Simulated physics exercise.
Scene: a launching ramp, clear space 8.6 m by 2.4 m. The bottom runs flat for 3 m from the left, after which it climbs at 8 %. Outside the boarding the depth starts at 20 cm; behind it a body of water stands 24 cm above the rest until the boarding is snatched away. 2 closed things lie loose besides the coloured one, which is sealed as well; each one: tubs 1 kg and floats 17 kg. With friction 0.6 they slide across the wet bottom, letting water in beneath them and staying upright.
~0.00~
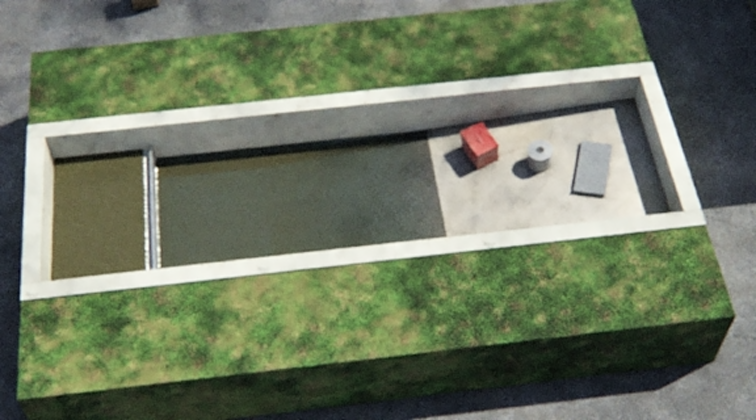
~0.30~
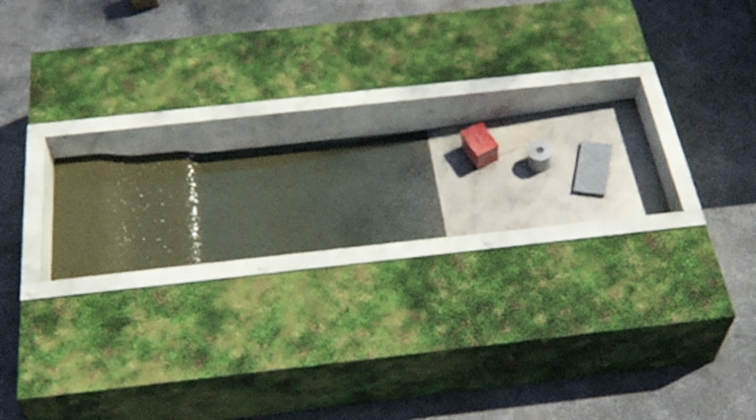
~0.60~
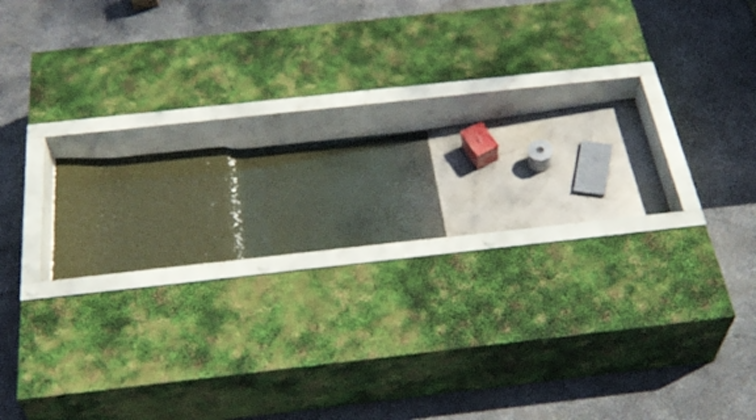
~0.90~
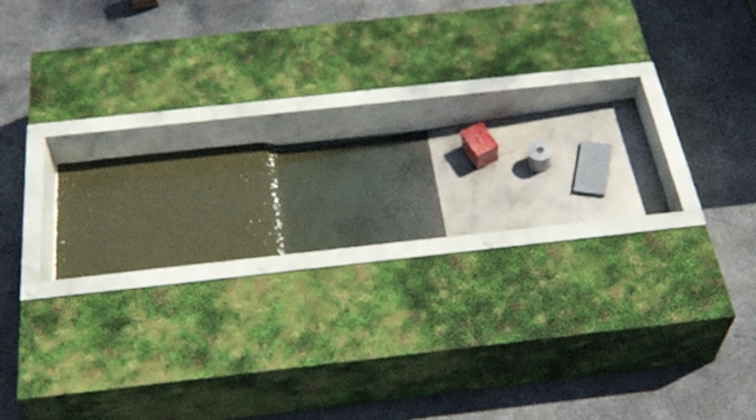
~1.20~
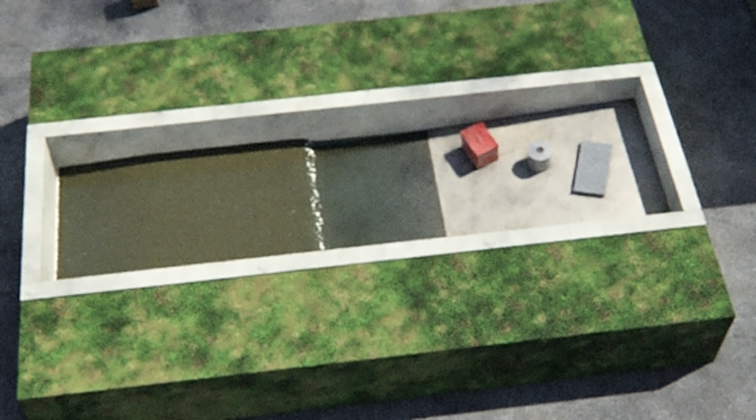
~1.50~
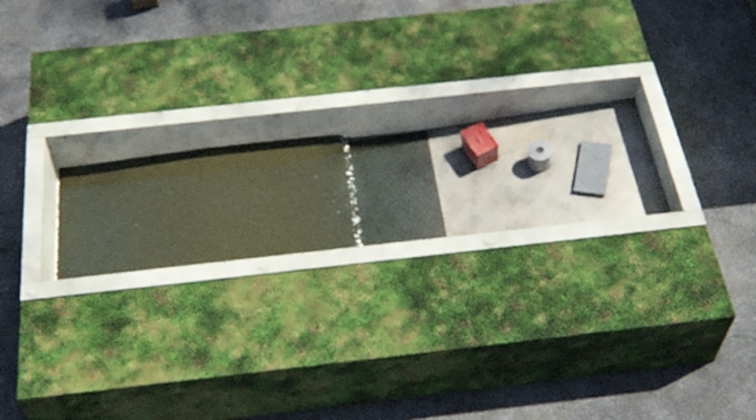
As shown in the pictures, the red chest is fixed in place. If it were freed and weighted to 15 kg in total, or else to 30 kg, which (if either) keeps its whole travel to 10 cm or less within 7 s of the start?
The high setting alone holds it back enough.
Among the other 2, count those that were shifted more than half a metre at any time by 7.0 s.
I make that 1.
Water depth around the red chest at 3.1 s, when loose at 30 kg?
Close to 8 cm deep.
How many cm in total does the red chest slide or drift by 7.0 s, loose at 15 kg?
Around 50 centimetres in total.
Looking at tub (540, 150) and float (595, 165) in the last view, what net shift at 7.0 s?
Respectively 100 and 50 centimetres.
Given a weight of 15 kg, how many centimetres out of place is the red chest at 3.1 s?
Around 20 centimetres out of place.
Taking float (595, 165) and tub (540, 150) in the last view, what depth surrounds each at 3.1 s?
First roughly 0 cm, second roughly 1 cm.
After 2.1 s the red chest would be 0 cm from its start with 15 kg and 0 cm from its start with 30 kg; 0 cm of water round it then.
After 3.1 s the red chest would be 20 cm from its start with 15 kg and 0 cm from its start with 30 kg; 8 cm of water round it then.
After 4.9 s the red chest would be 50 cm from its start with 15 kg and 0 cm from its start with 30 kg; 5 cm of water round it then.
After 7.0 s the red chest would be 50 cm from its start with 15 kg and 0 cm from its start with 30 kg; 4 cm of water round it then.
